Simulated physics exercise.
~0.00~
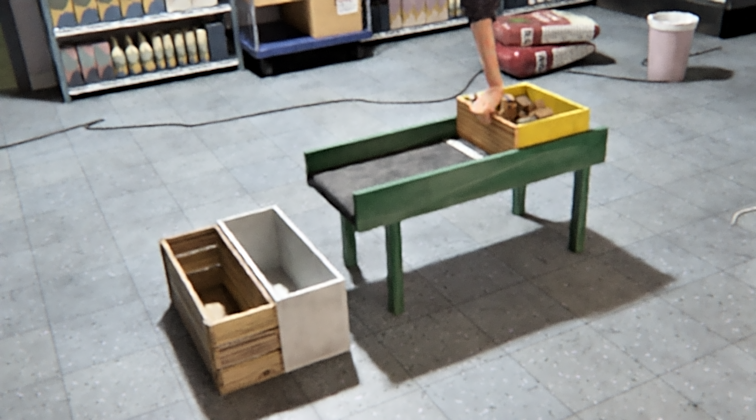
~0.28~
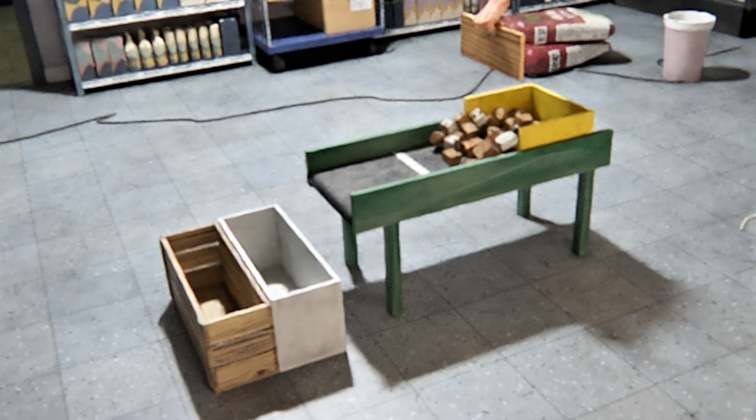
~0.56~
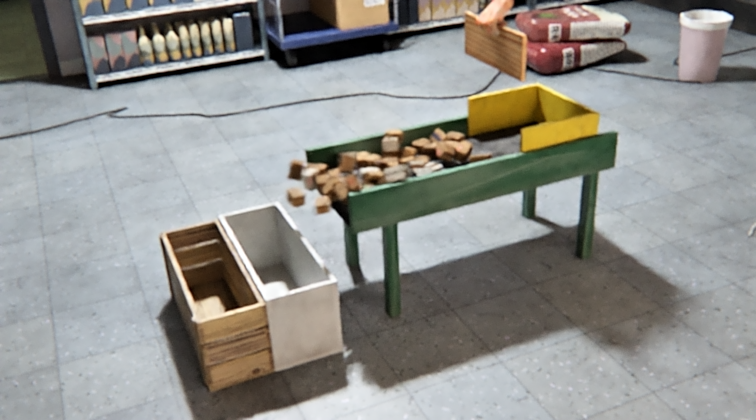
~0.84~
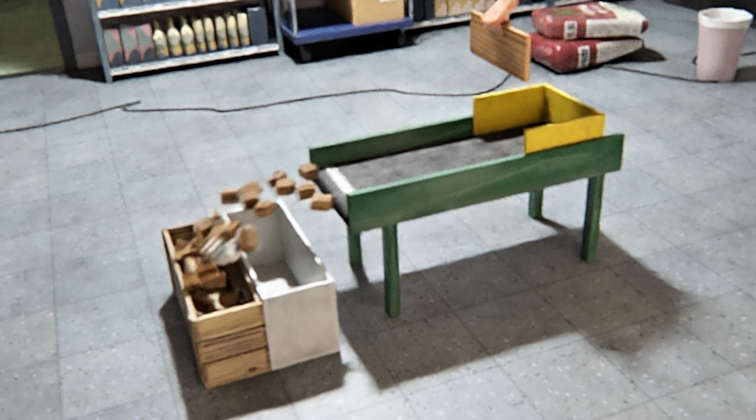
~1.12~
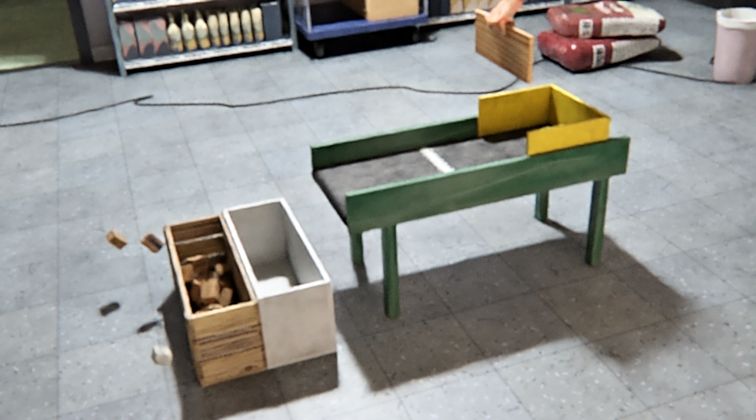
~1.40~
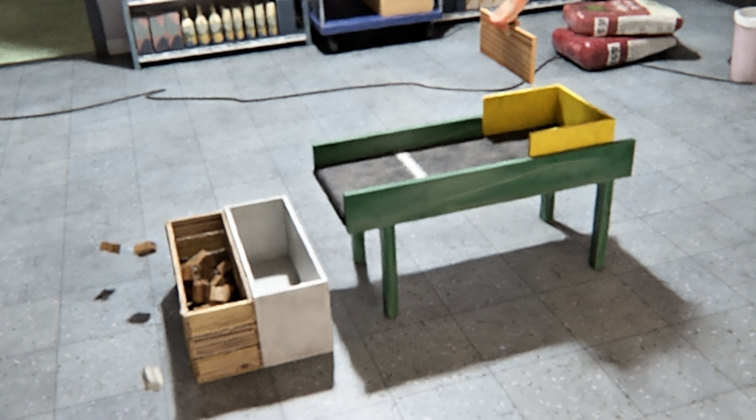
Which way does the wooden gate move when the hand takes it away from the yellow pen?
The gate moves up, lifted by the hand above the yellow pen.
On a shop's grey tiled floor, a hand lifted a wooden gate from a yellow pen, and little brown parcels rode the belt leftward, flew over the white tub and mostly landed in the wooden tote, with a few ending up on the floor beyond.
